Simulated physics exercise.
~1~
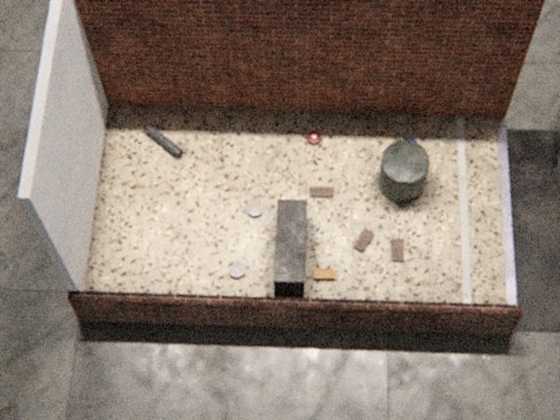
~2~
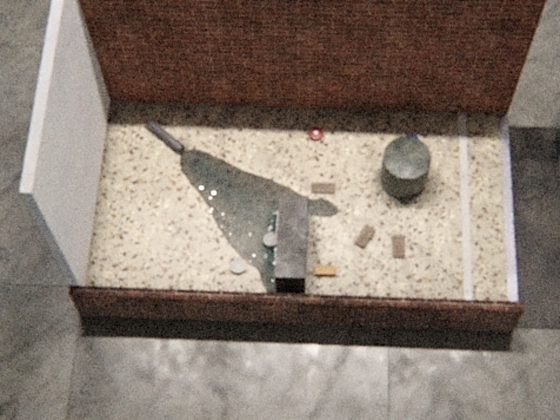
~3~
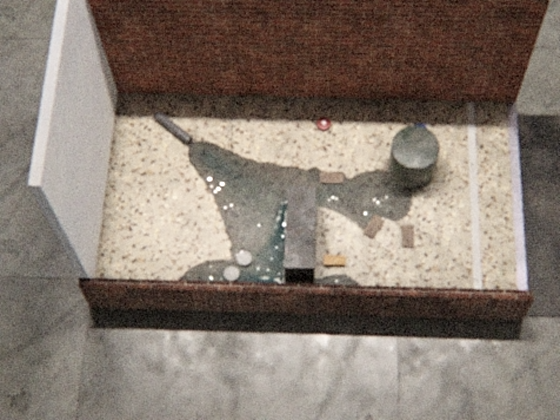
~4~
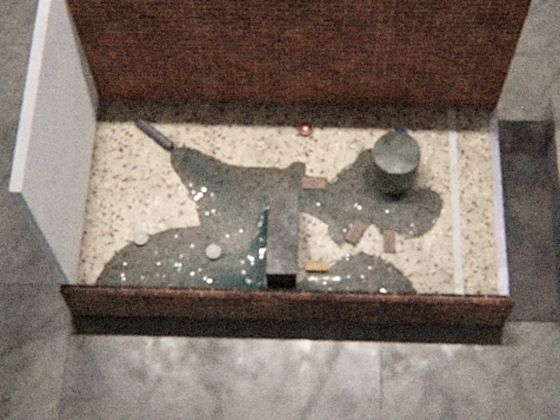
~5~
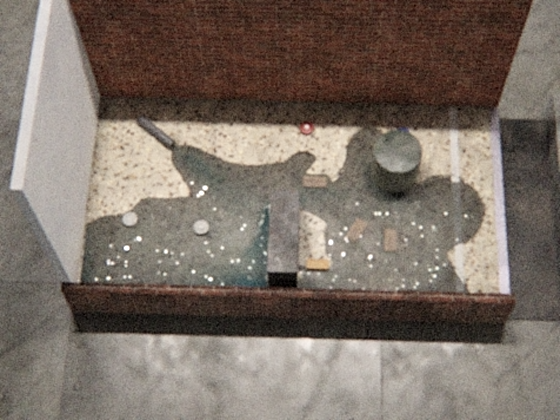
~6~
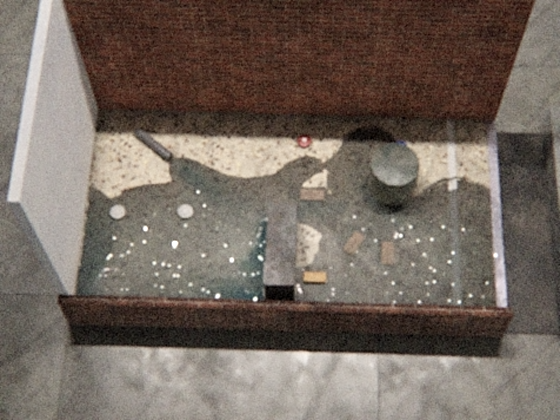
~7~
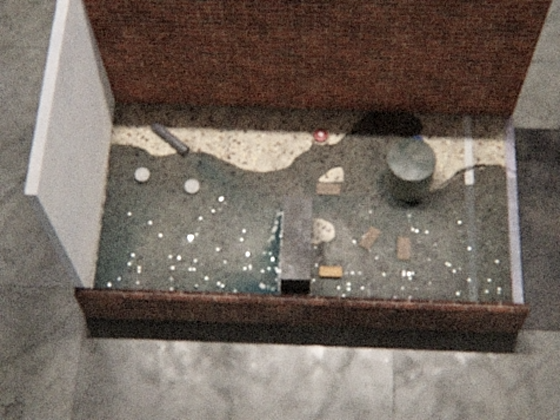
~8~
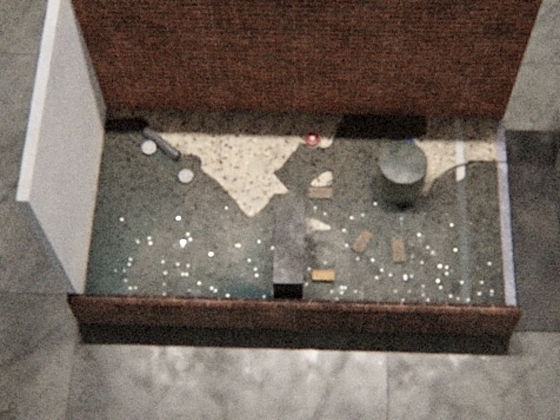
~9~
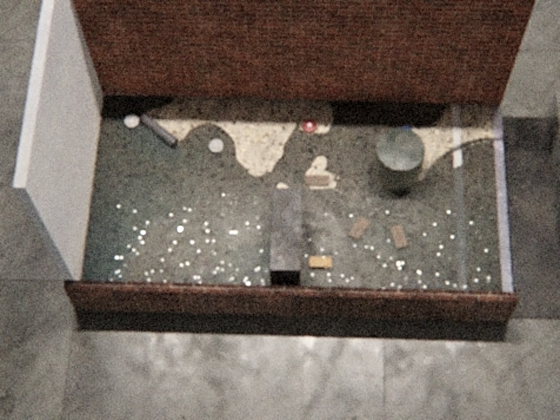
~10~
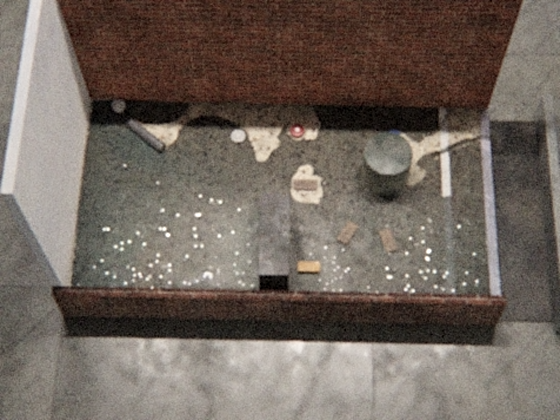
At first, a dark hose lies at the upper left of a dry, speckled floor scattered with small lids and blocks. Water spreads from its mouth down and right to the upright dark block, then pools along the front wall. It flows around the grey drum and crosses the pale stripe, while two pale lids drift leftward and then up. The flood creeps toward the back wall; one pale lid reaches the upper left corner and the other turns right. Finally, only small dry patches remain, with the red lid short of the stripe and the blue lid held behind the drum.
